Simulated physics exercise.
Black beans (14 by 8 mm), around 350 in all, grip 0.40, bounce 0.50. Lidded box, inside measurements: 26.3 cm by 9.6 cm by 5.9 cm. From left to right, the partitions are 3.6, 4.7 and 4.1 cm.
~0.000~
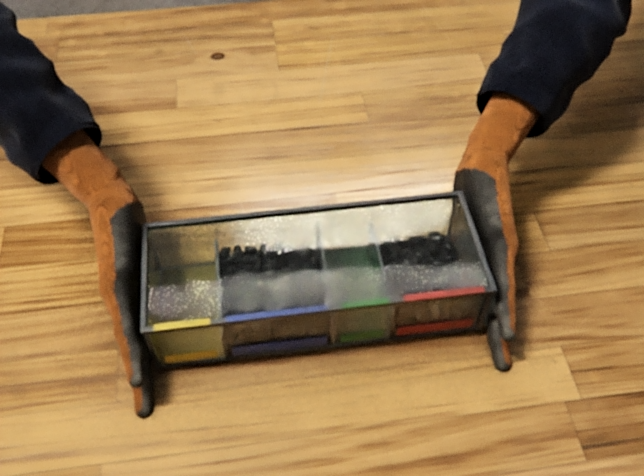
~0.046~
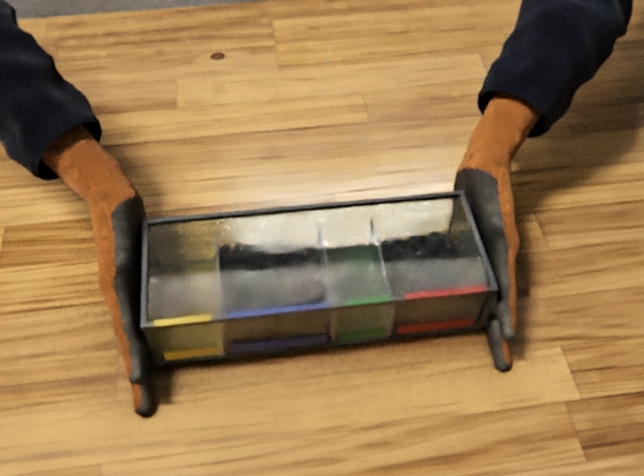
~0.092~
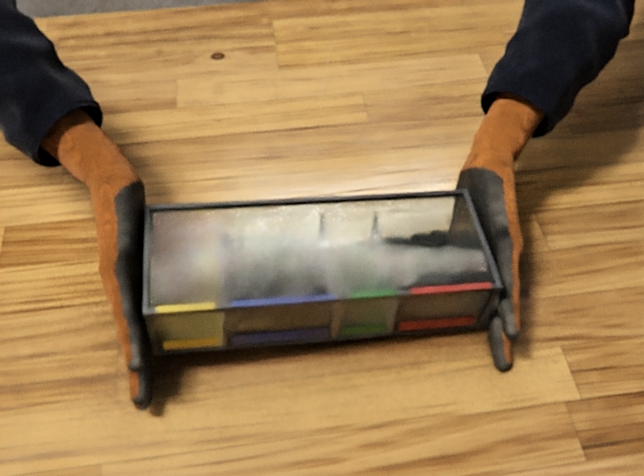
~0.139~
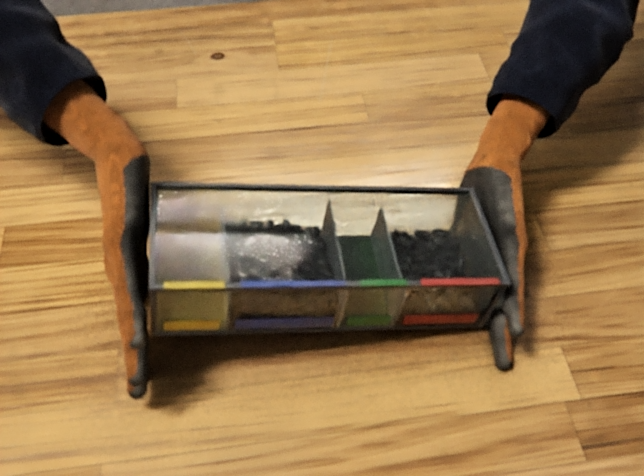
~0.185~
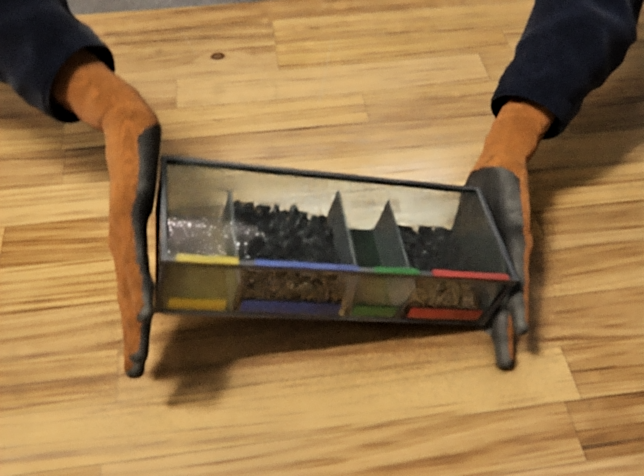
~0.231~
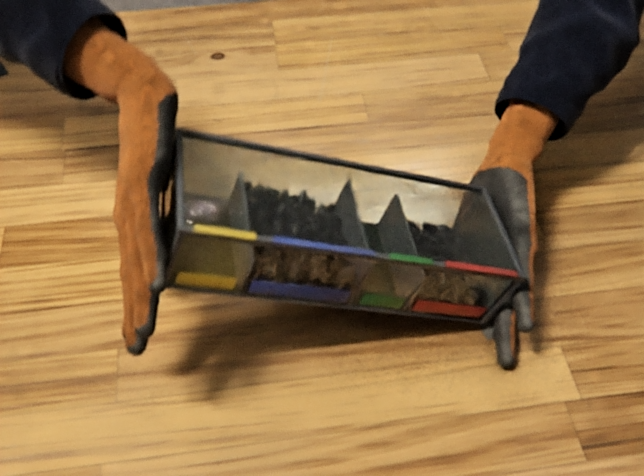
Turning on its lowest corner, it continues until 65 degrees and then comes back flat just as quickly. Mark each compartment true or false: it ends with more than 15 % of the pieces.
Red: True, blue: True, green: False, yellow: False.
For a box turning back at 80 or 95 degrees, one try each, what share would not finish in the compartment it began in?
Some 5 and 5 per cent.
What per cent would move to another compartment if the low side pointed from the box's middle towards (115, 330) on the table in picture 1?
I'd estimate about 25 %.
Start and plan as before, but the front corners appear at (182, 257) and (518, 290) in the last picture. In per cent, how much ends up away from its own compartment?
About 5 %.
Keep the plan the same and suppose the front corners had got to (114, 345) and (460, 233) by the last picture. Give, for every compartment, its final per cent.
Red = 30 %, blue = 45 %, green = 10 %, yellow = 20 %.
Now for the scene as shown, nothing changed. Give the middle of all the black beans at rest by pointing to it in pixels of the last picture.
Roughly pixel (313, 286).
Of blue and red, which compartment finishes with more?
Result: Blue has more.
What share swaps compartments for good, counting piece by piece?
Around 5 per cent.
After 0.69 s, tilt 63 degrees; red 35 %, blue 60 %.
After 1.00 s, tilt 25 degrees; red 35 %, blue 60 %, green 5 %.
Then, at 1.40 s, tilt 0 degrees; red 35 %, blue 60 %, green 5 %.
By 1.8 s all is still; red 35 %, blue 60 %, green 5 %, yellow 0 %.
